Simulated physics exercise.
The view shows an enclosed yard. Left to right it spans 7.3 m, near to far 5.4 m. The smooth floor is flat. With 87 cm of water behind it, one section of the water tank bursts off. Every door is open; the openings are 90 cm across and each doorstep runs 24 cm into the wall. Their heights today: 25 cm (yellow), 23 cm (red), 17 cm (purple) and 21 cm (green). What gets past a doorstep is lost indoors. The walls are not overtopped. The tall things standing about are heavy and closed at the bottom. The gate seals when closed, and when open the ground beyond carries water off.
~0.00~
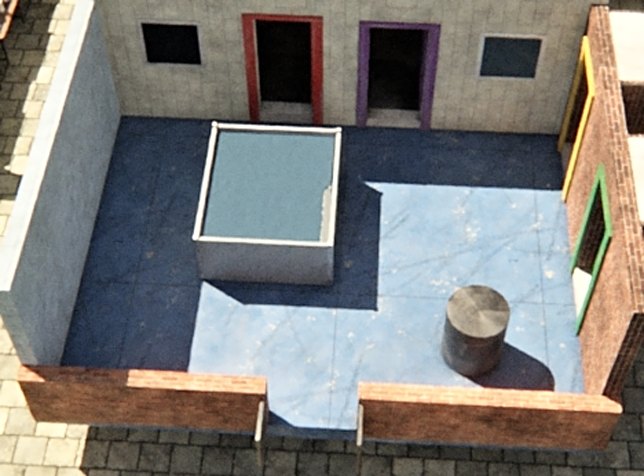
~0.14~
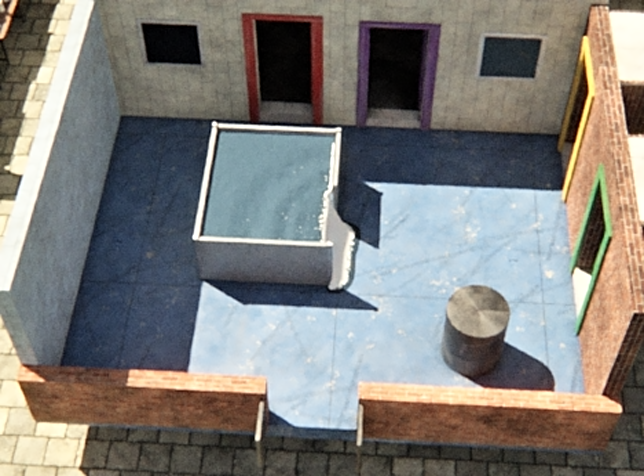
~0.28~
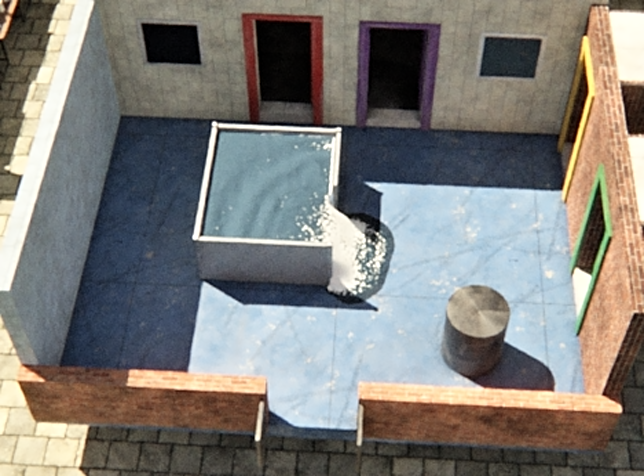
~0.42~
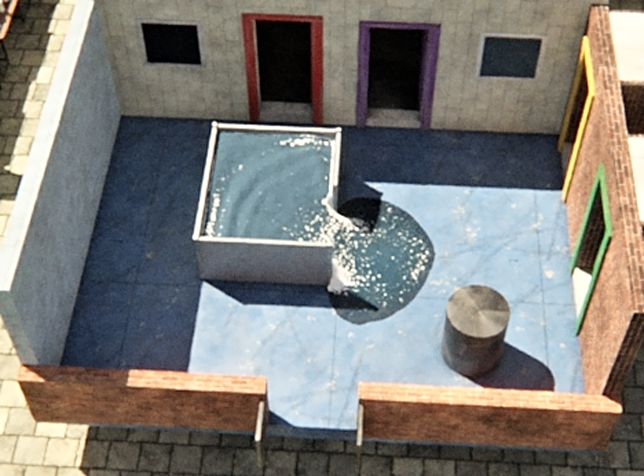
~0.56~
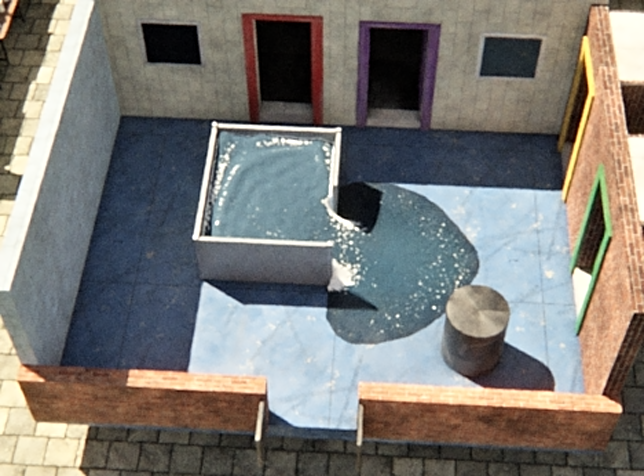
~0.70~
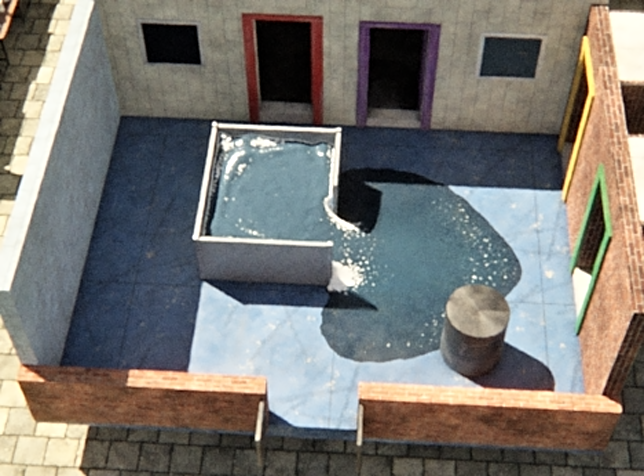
In an enclosed yard, water bursting from the right side of a square tank and spreading across blue floor around a cylinder.
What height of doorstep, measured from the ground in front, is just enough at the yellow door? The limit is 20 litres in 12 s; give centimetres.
About 19 cm.
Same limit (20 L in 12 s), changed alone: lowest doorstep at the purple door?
About 5.5 cm at purple.
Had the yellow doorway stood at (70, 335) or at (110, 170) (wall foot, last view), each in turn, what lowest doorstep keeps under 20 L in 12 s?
About 7.5 and 9.0 cm.
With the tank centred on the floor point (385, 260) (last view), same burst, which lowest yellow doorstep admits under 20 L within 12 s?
Then roughly 12.5 cm.
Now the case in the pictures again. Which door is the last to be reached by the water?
It is the red one.
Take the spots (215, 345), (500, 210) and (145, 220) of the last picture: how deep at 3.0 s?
About 0, 4 and 0 cm.
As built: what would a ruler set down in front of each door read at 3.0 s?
In cm: Yellow 22, red 0, purple 1, green 29.
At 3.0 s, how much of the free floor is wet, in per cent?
Near 50 per cent is wet.
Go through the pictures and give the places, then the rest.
In the first picture, the water tank at (270, 186) is whole and still, 87 cm deep; the yellow door at (574, 130) is dry.
In the second picture, the front is at (355, 238), 0.4 m from the gap at (331, 241); 0.3 m2 of floor is wet, 87 cm left at the back.
In the third picture, the front is at (386, 256), 0.8 m from the gap at (331, 242); 1.0 m2 of floor is wet, 87 cm left at the back.
In the fourth picture, water pours out at (331, 243) and has run 1.5 m, to (430, 255); about 9 cm deep outside, 83 cm at the back.
In the fifth picture, the gap is at (331, 243), the front 2.1 m out at a hidden place; the back of the water tank holds 75 cm.
In the sixth picture, the gap is at (331, 243), the front 2.8 m out at (515, 275); the back of the water tank holds 74 cm; 1.7 m in a straight line remain to the yellow door at (574, 130).
After 1.4 s water covers 40 % of the floor, deepest (46 cm) near (338, 263); 9 cm at the yellow door, 0 litres in over its 25 cm doorstep.
After 3.0 s water covers 50 % of the floor, deepest (32 cm) near (555, 141); 22 cm at the yellow door, 0 litres in over its 25 cm doorstep.
After 12.0 s water covers 95 % of the floor, deepest (15 cm) near (249, 407); 9 cm at the yellow door, 2 litres in over its 25 cm doorstep.
At the yellow door as built, the water arrived by 1.4 s and peaked near 24 cm at 3.8 s.
With a doorstep of 16.5 cm, 38 litres would have come in within the 12 s; with 22.5 cm, 4 litres. So under 20 litres takes about 19 cm.
